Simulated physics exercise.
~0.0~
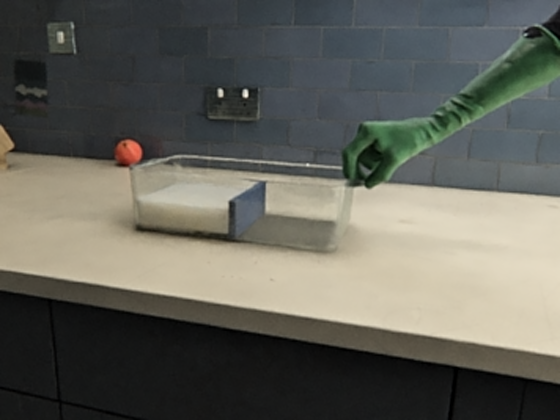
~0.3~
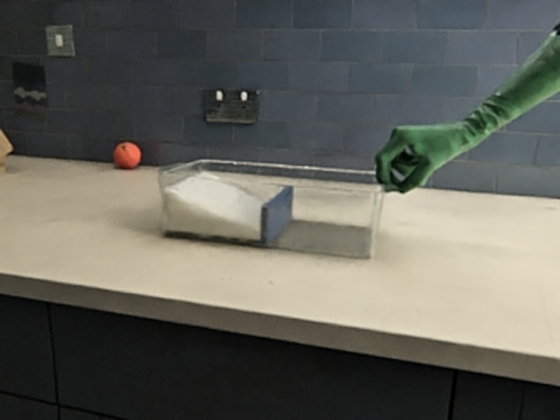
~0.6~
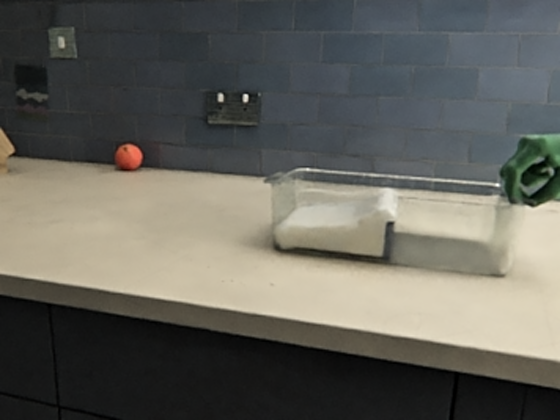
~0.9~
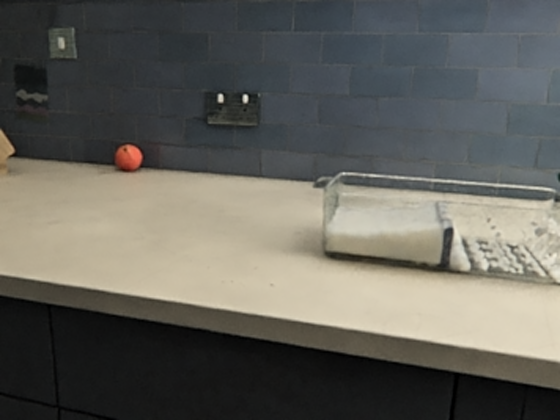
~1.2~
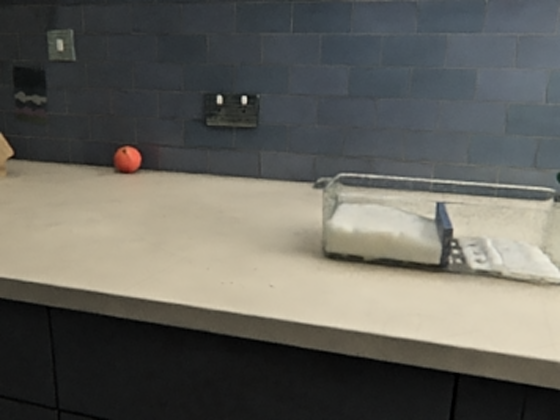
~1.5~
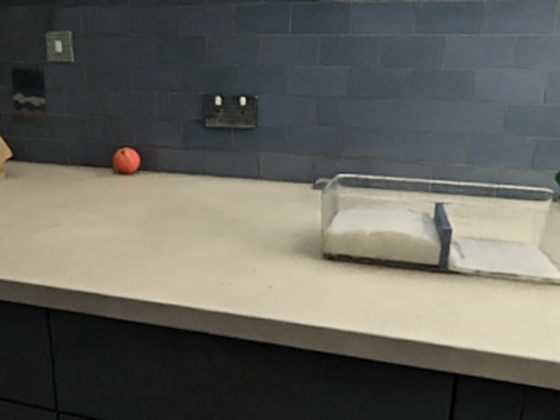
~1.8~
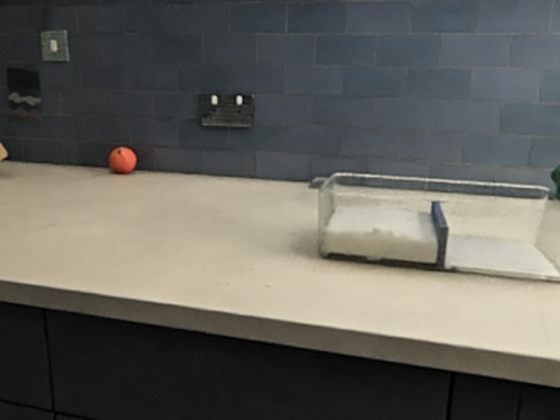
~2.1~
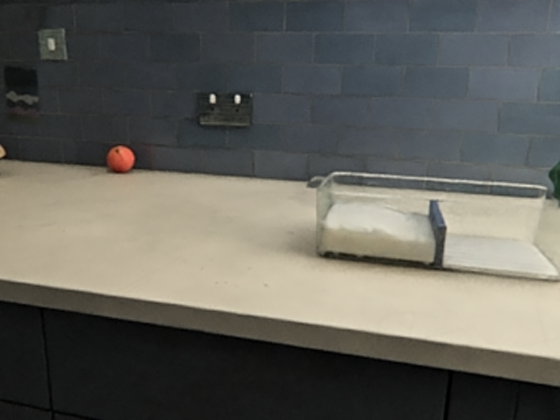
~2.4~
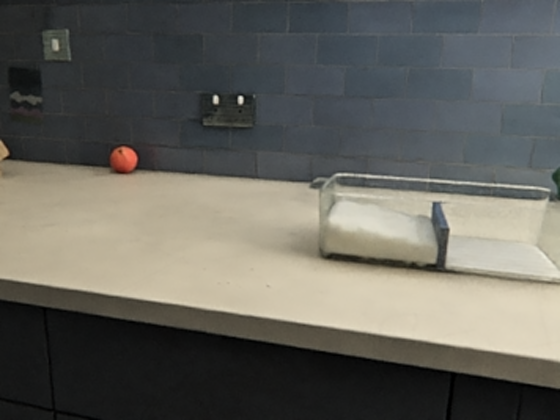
Clear oblong tub being pulled right along a counter by a green-gloved hand, milk sloshing past the blue divider, then settling on both sides.
